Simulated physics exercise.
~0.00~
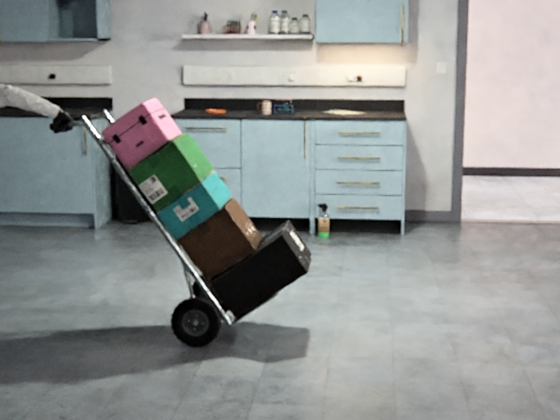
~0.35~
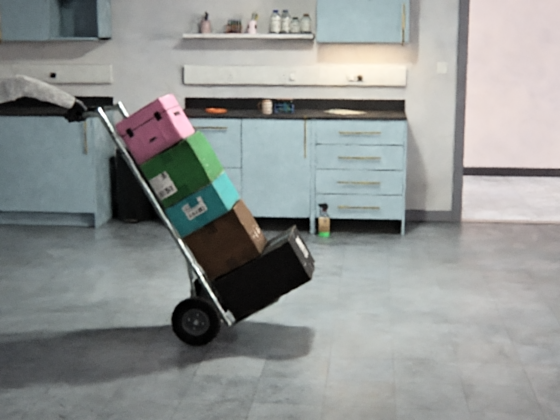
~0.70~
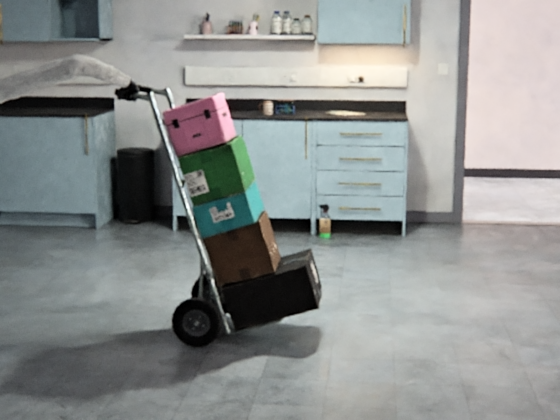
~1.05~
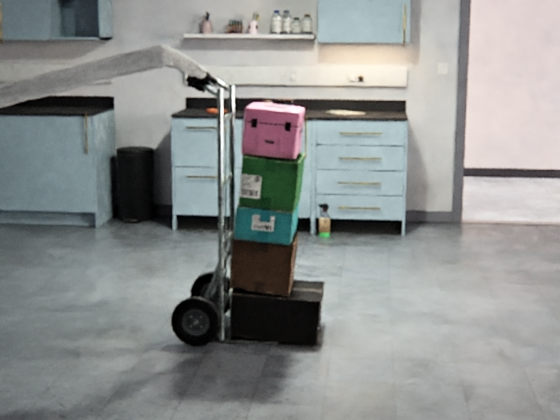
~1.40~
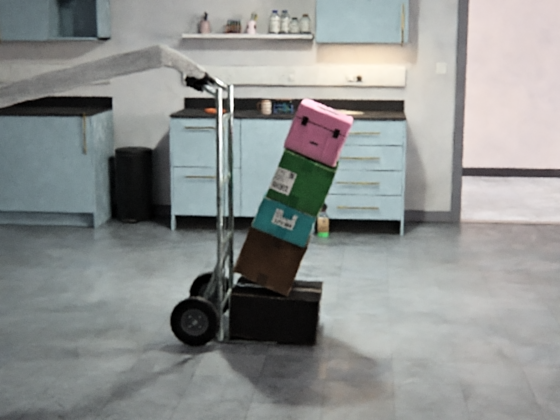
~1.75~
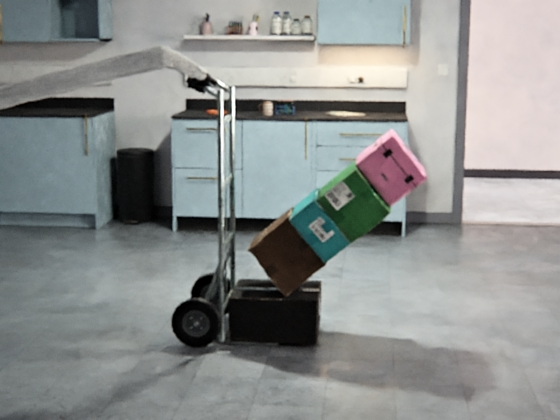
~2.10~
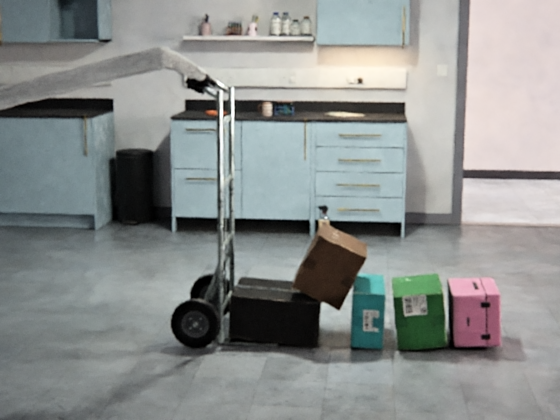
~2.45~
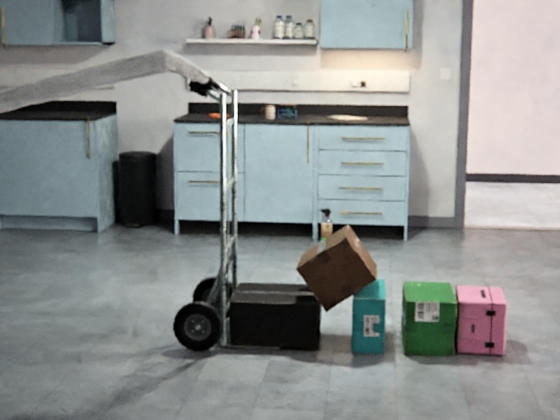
In the video, a covered arm swings a tilted sack truck carrying five stacked boxes upright, and the upper four topple to the right. The pink, green and turquoise ones land in a row on the floor, while the brown box rests tilted against the black one still on the truck.
